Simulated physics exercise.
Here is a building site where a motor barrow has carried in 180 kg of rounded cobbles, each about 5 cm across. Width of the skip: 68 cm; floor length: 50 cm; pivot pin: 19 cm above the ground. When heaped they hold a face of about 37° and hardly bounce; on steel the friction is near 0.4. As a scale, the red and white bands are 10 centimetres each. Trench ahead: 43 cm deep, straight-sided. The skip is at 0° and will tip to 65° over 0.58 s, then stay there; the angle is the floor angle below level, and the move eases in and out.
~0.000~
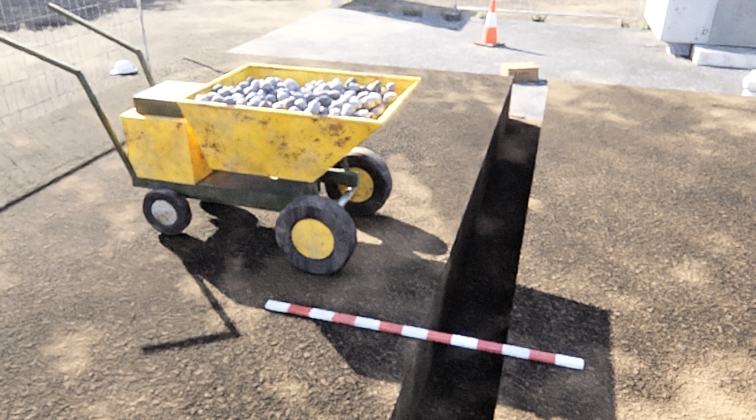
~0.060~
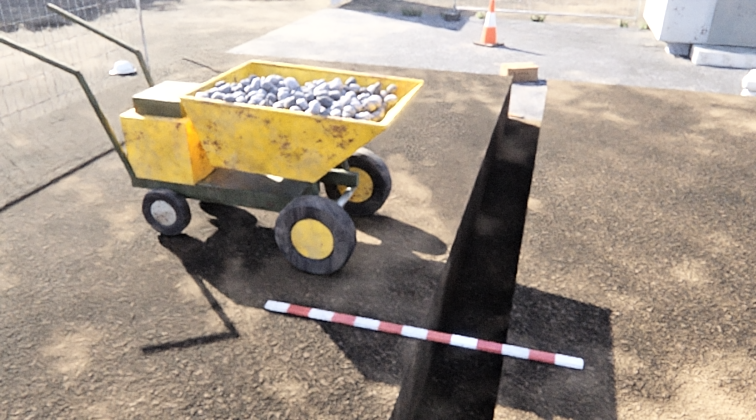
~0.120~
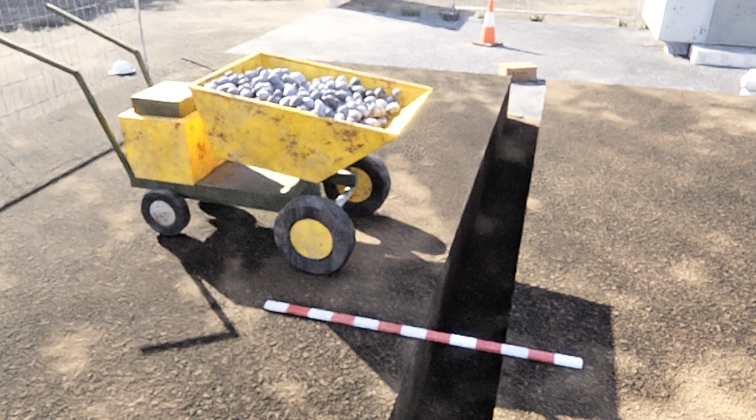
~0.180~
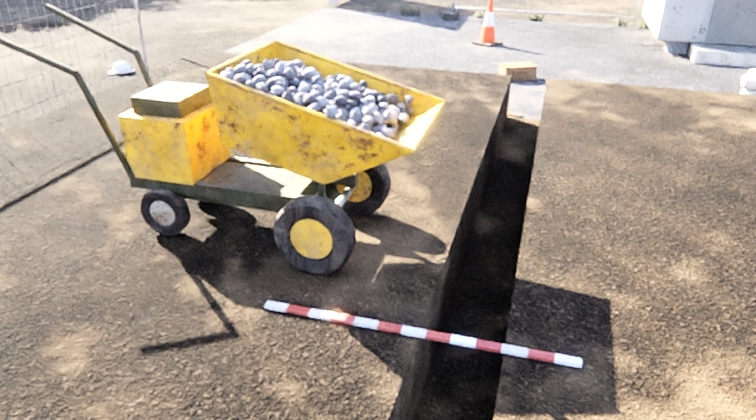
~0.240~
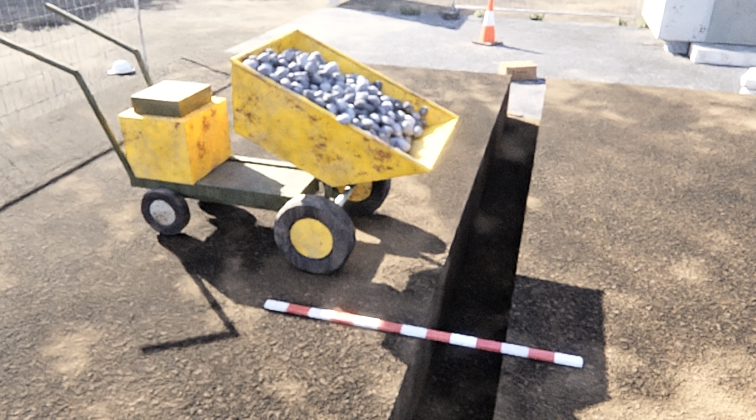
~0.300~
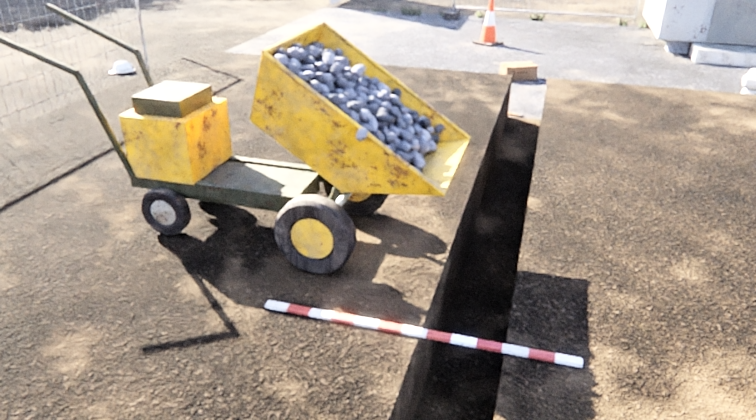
The yellow skip of a small wheeled barrow, heaped with rounded grey stones, starts out level beside a dark, straight-sided trench. Its rear rises and its front lip lowers to the right, slowly at first, until the skip slants steeply, with the stones still inside and the wheels staying put.
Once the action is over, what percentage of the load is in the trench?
About 60 in every hundred.
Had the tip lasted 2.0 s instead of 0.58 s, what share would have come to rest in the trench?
Roughly 80 per cent.
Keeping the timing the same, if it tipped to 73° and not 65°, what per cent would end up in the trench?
It would come to about 70 percent.
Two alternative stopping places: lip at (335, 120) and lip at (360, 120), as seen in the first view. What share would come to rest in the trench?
About 95 and 80 per cent.
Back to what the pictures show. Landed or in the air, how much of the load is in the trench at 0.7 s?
Around 20 per cent of it, at that instant.
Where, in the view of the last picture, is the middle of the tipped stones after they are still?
Around (503, 311).
After 0.4 s the floor is at 54°; 100 % in the skip; the foremost stones are at (455, 199).
After 0.7 s the floor is at 65°; 77 % in the skip, 19 % in the trench, 3 % past the trench; the foremost stones are at (536, 260).
After 1.0 s the floor is at 65°; 20 % in the skip, 41 % in the trench, 39 % past the trench; the foremost stones are at (735, 310).
After 3.0 s the floor is at 65°; 0 % in the skip, 60 % in the trench, 40 % past the trench; the foremost stones are past the picture's edge.
